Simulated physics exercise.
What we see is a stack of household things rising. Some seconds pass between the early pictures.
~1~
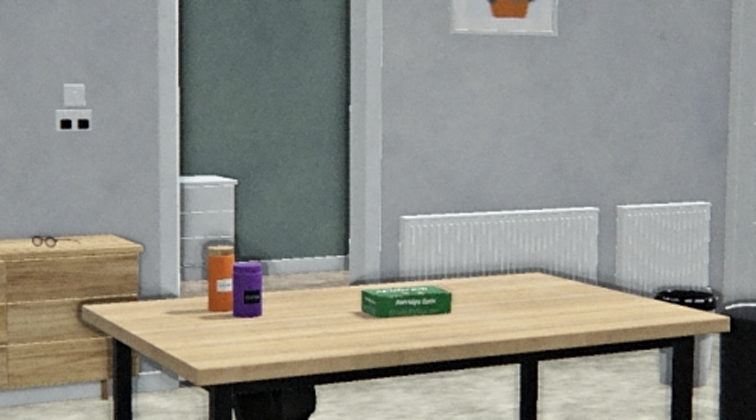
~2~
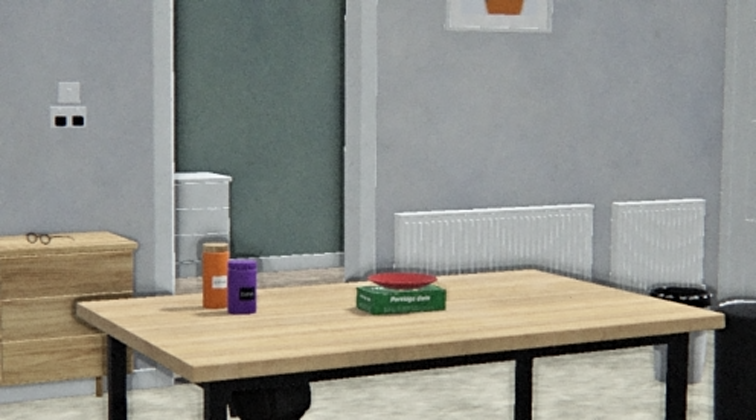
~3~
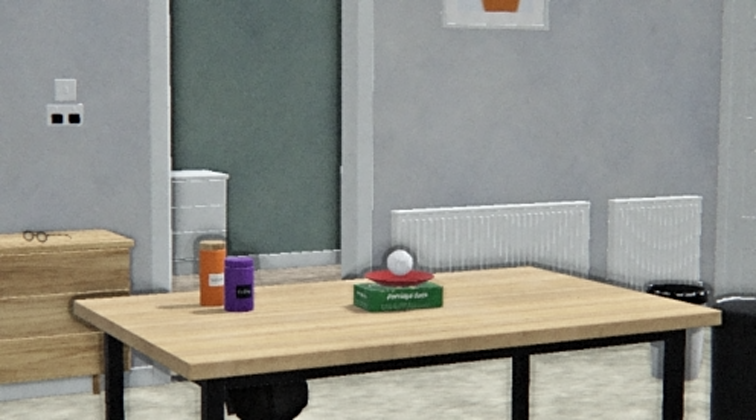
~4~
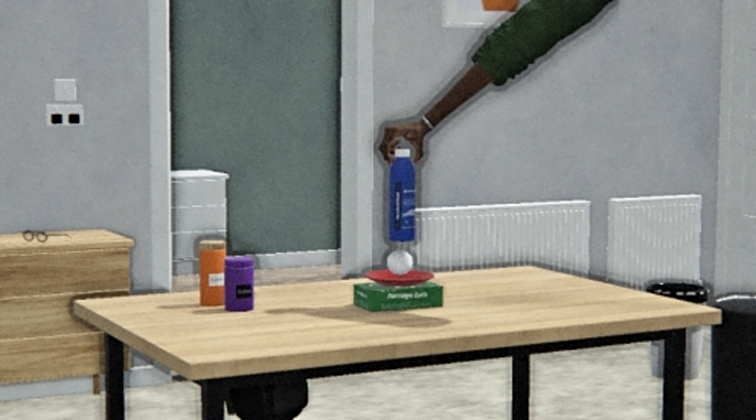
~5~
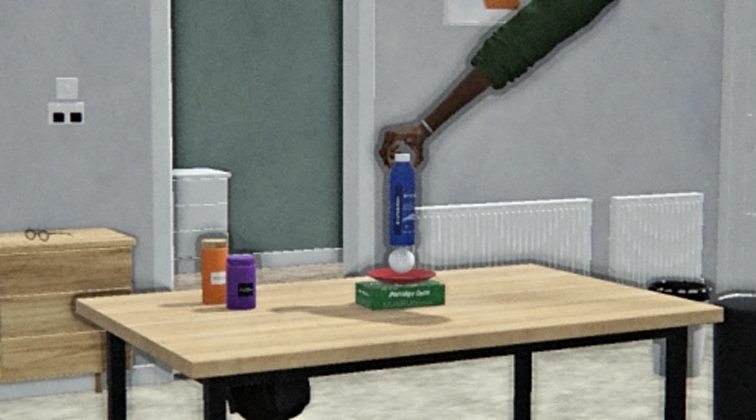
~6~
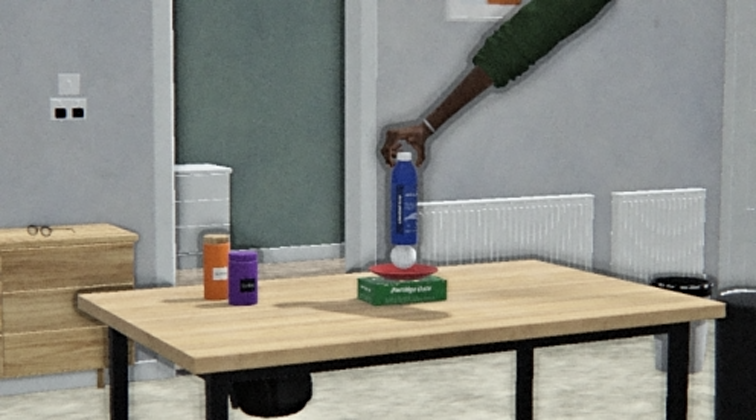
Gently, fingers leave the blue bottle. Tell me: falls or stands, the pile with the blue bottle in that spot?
Most likely the pile fails.
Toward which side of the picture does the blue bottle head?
It shifts to the viewer's right.
Then, 0.90 s after the last picture, blue bottle now fallen.
Then, 2.10 s after the last picture, things are still on the move.
By the end, fallen, blue bottle; the other 5 in place. The pile loses its balance.
